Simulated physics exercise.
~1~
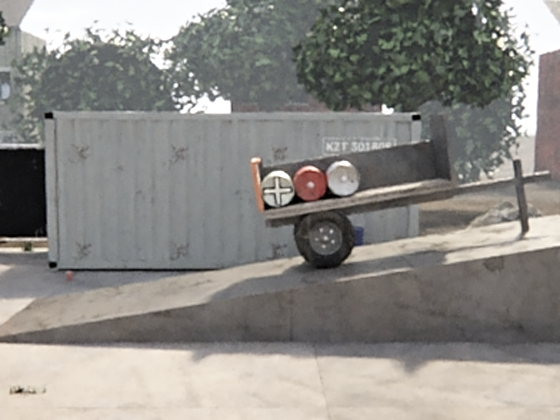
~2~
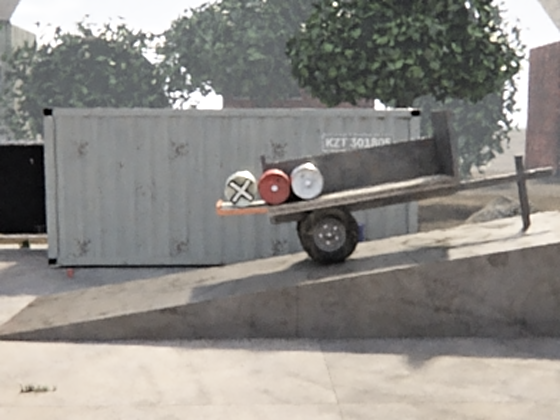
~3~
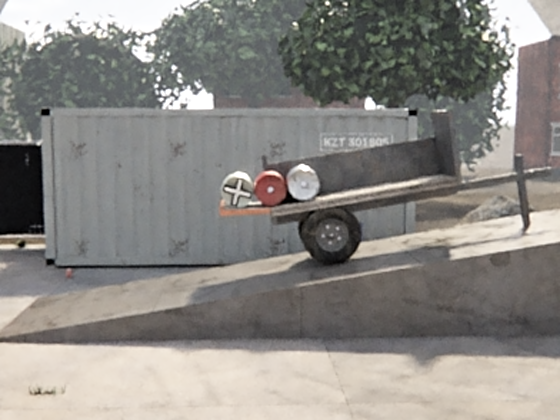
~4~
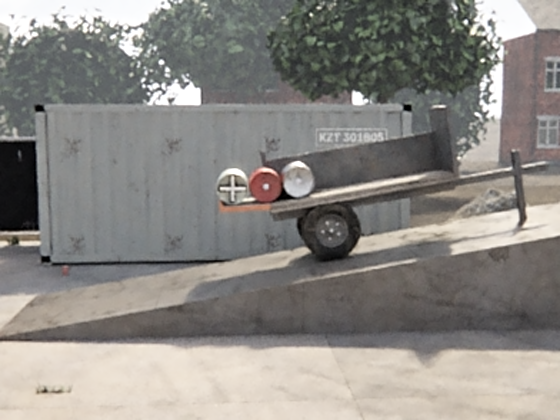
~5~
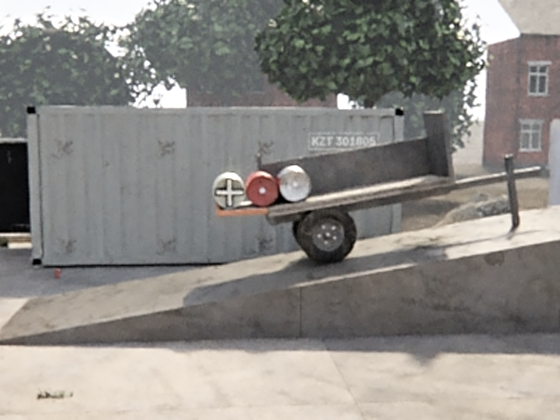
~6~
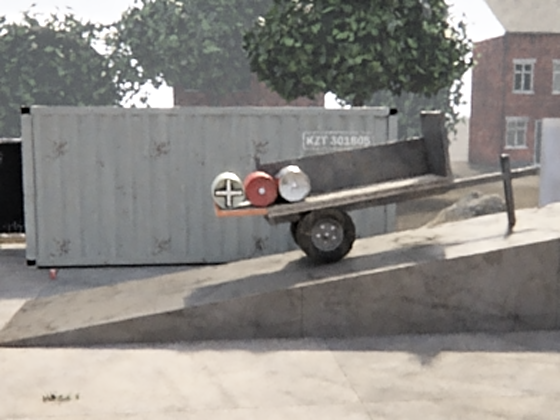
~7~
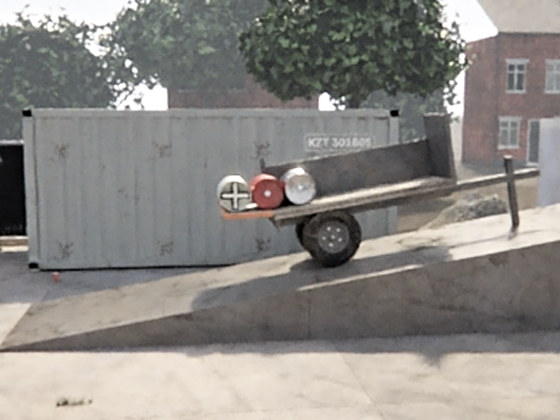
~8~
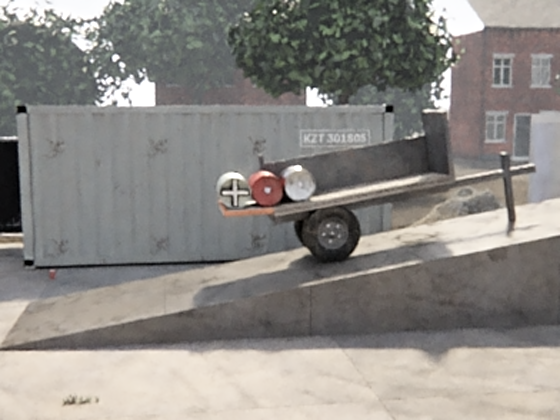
To begin with, a trailer stands nose-up on a concrete ramp in front of a grey shipping container, with three kegs resting against its upright tailgate, a red one between one marked with a cross and a plain pale one. The tailgate swings down and stops roughly level with the ground. The kegs roll left together, the cross-marked one leading onto the lowered gate. They turn a little further, then settle in a close row at the gate's outer end. The red keg stays aboard between the others, and none falls off.
